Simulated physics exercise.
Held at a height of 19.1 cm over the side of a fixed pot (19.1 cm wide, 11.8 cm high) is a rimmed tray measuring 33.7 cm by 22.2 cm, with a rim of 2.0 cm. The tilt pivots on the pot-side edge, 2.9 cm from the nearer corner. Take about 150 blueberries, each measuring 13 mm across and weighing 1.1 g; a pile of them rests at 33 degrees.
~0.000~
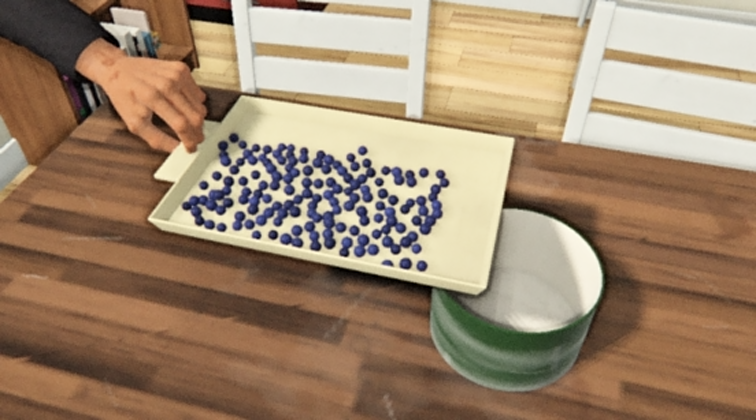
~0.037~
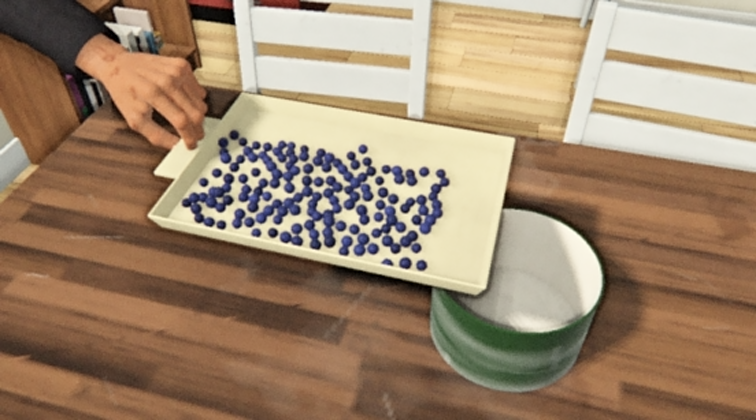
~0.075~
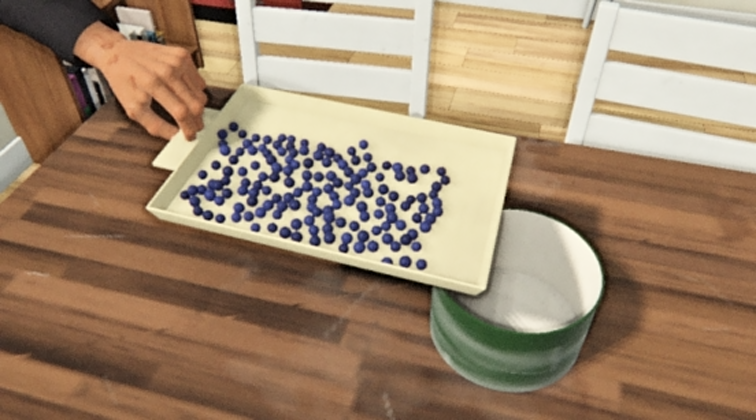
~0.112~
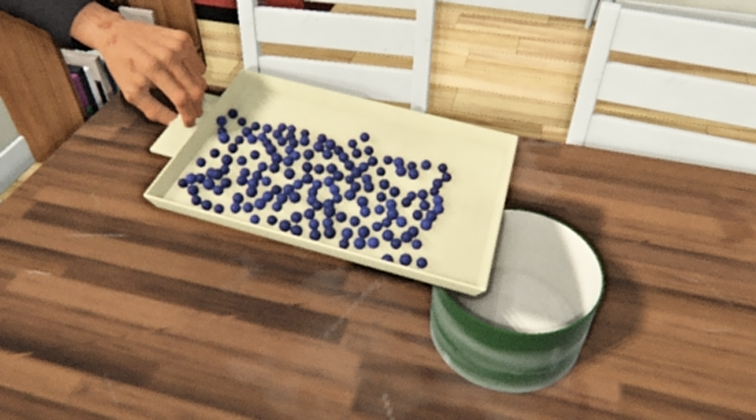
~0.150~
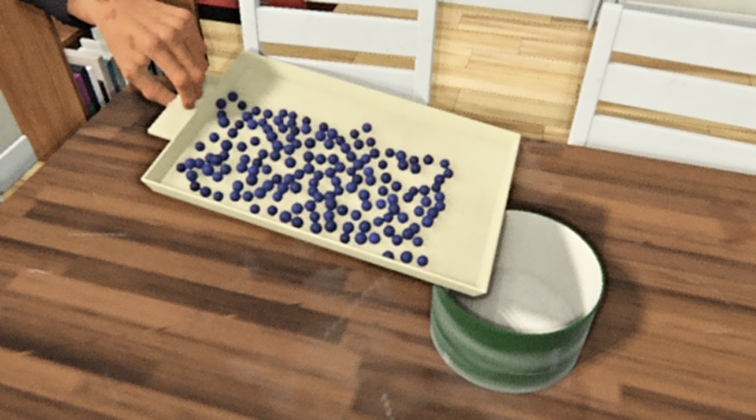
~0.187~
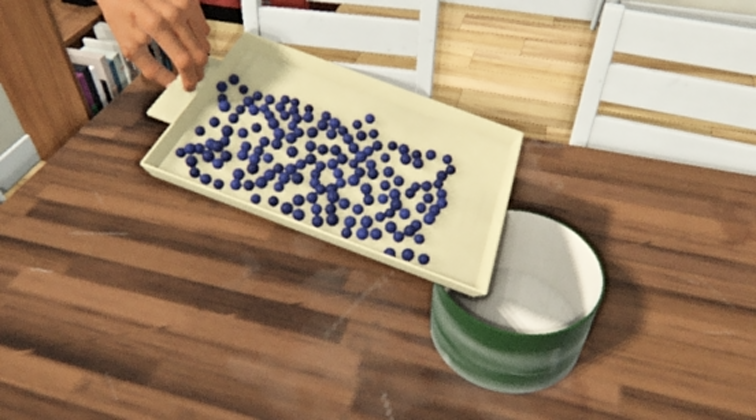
On a dark wooden dining table seen from above at an angle, white slatted chairs stand behind and a bookshelf sits at the upper left. A cream rimmed tray scattered with many small blueberries overlaps the edge of a green pot with a white inside, at the right. A hand at the tray's left end raises that side gradually, then faster, while the berries keep their places on it and the view stays still.
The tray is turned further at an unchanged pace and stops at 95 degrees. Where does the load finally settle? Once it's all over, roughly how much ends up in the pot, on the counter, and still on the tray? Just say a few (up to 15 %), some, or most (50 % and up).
Pot: Some, counter: Most, tray: A few.
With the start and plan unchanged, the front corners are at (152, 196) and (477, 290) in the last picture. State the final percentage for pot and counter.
You'd end with pot at 0 and counter at 100.
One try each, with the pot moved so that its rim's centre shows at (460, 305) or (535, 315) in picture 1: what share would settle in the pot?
50 % and 95 %.
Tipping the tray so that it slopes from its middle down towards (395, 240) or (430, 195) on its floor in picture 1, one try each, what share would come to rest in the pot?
About 5 and 80 per cent.
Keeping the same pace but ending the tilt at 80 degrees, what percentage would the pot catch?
Share in the pot: Around 30 %.
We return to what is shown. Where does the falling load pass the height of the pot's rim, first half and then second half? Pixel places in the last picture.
First half close to (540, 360), second half close to (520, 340).
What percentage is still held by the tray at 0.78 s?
It's roughly 50 percent.
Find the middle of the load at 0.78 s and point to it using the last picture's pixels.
(525, 289), roughly.
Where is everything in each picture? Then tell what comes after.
In the first frame, tray tilt 0 degrees, front corners at (158, 216) and (479, 280); middle of the pieces at (317, 198); pot at (518, 264).
In the second frame, tray tilt 1 degrees, front corners at (158, 213) and (478, 281); middle of the pieces at (317, 197).
In the third frame, tray tilt 3 degrees, front corners at (156, 205) and (478, 281); middle of the pieces at (317, 192).
In the fourth frame, tray tilt 6 degrees, front corners at (154, 192) and (479, 282), lowest corner right front; middle of the pieces at (317, 185).
In the fifth frame, tray tilt 10 degrees, front corners at (152, 177) and (480, 284), lowest corner right front; middle of the pieces at (319, 175).
In the sixth frame, tray tilt 14 degrees, front corners at (151, 161) and (480, 285), lowest corner right front; middle of the pieces at (321, 166); pot at (518, 266). Its pace works out near 110 degrees a second.
Then, at 0.54 s, tilt 53 degrees; the tray holds 100 %, the pot 0 %.
Then, at 0.78 s, tilt 80 degrees; the tray holds 50 %, the pot 5 %.
Then, at 1.12 s, tilt 95 degrees; the tray holds 0 %, the pot 30 %.
In the end, at 1.9 s, pot 30 %, counter 70 %, tray 0 %.
